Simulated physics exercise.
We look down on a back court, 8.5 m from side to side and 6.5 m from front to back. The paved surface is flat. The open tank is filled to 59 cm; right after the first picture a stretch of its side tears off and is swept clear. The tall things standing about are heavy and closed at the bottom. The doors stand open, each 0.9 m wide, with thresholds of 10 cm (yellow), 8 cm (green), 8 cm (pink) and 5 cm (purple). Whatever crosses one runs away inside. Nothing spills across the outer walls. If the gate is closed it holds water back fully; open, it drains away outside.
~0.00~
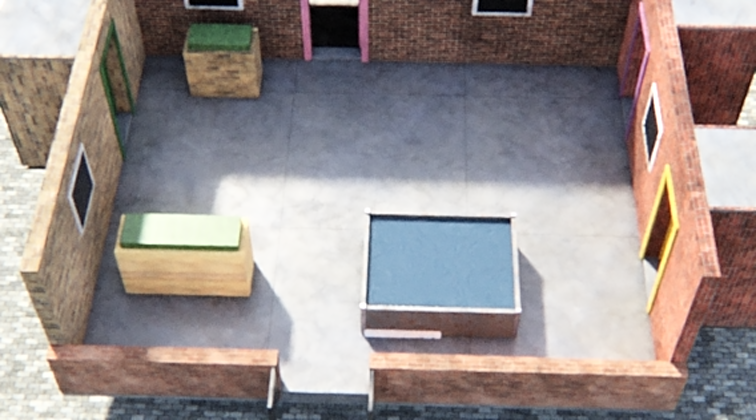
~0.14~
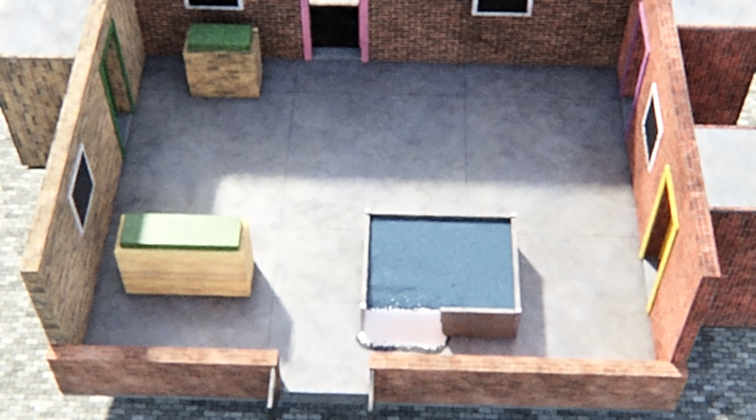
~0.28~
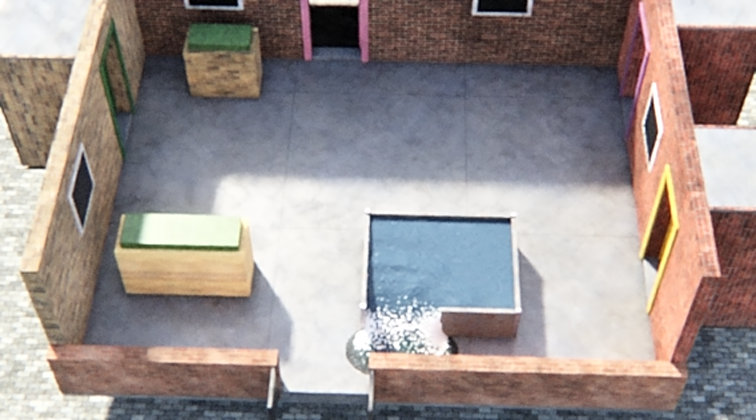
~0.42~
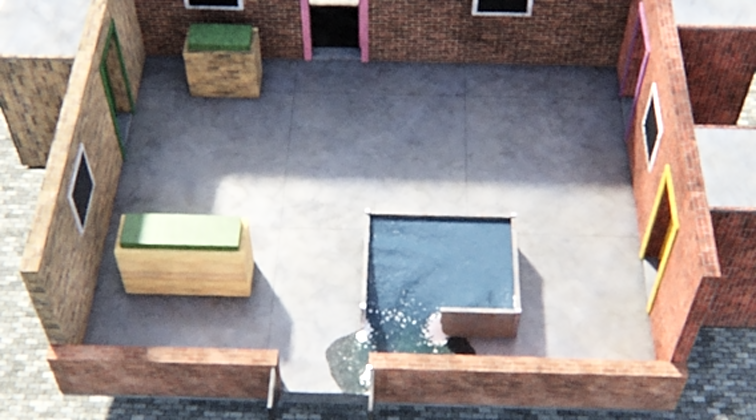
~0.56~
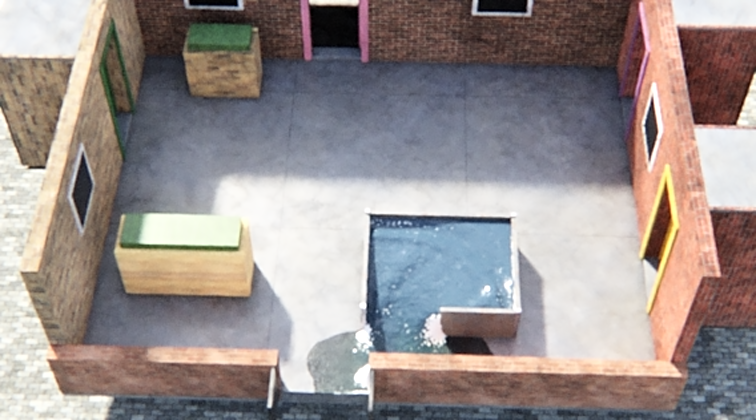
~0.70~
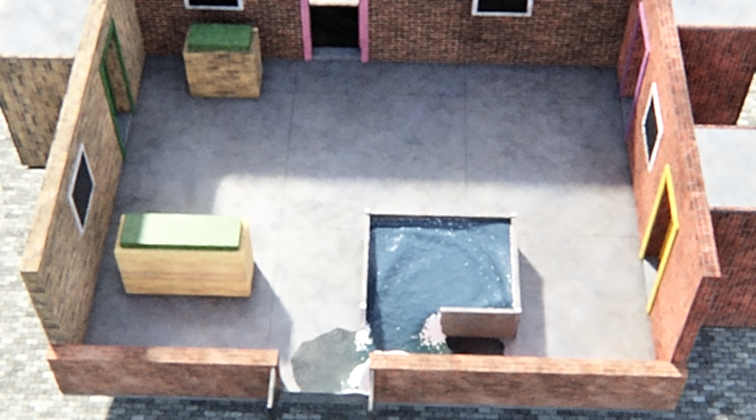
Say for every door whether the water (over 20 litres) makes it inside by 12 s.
Within that time: At the yellow door it does not reach the limit; at the green door it stays under the limit; at the pink door it stays under the limit; at the purple door it does not reach the limit.
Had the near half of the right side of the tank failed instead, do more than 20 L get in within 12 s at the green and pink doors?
Then: Green below, pink below.
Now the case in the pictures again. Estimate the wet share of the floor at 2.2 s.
Some 20 per cent of it.
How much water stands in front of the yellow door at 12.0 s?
Roughly 3.5 cm deep.
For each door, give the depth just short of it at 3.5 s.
Depths in cm: Yellow 11, green 0, pink 0, purple 0.
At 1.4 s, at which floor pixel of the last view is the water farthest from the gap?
At about (620, 386).
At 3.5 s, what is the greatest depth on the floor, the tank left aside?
Up to some 25 cm.
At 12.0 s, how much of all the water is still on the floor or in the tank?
About 68 per cent.
After 1.4 s water covers 10 % of the floor and is deepest (47 cm) near (397, 380); yellow door not reached, green door not reached, pink door not reached, purple door not reached.
After 2.2 s water covers 20 % of the floor and is deepest (36 cm) near (397, 380); yellow door 7 cm at the sill, 0 L in, green door not reached, pink door not reached, purple door not reached.
After 3.5 s water covers 25 % of the floor and is deepest (25 cm) near (645, 387); yellow door 11 cm at the sill, 1 L in, green door not reached, pink door not reached, purple door not reached.
After 7.0 s water covers 60 % of the floor and is deepest (13 cm) near (398, 369); yellow door 6 cm at the sill, 2 L in, green door 2 cm at the sill, 0 L in, pink door not reached, purple door 3 cm at the sill, 0 L in.
After 12.0 s water covers 80 % of the floor and is deepest (6 cm) near (645, 387); yellow door 4 cm at the sill, 2 L in, green door 1 cm at the sill, 0 L in, pink door 2 cm at the sill, 0 L in, purple door 5 cm at the sill, 1 L in.
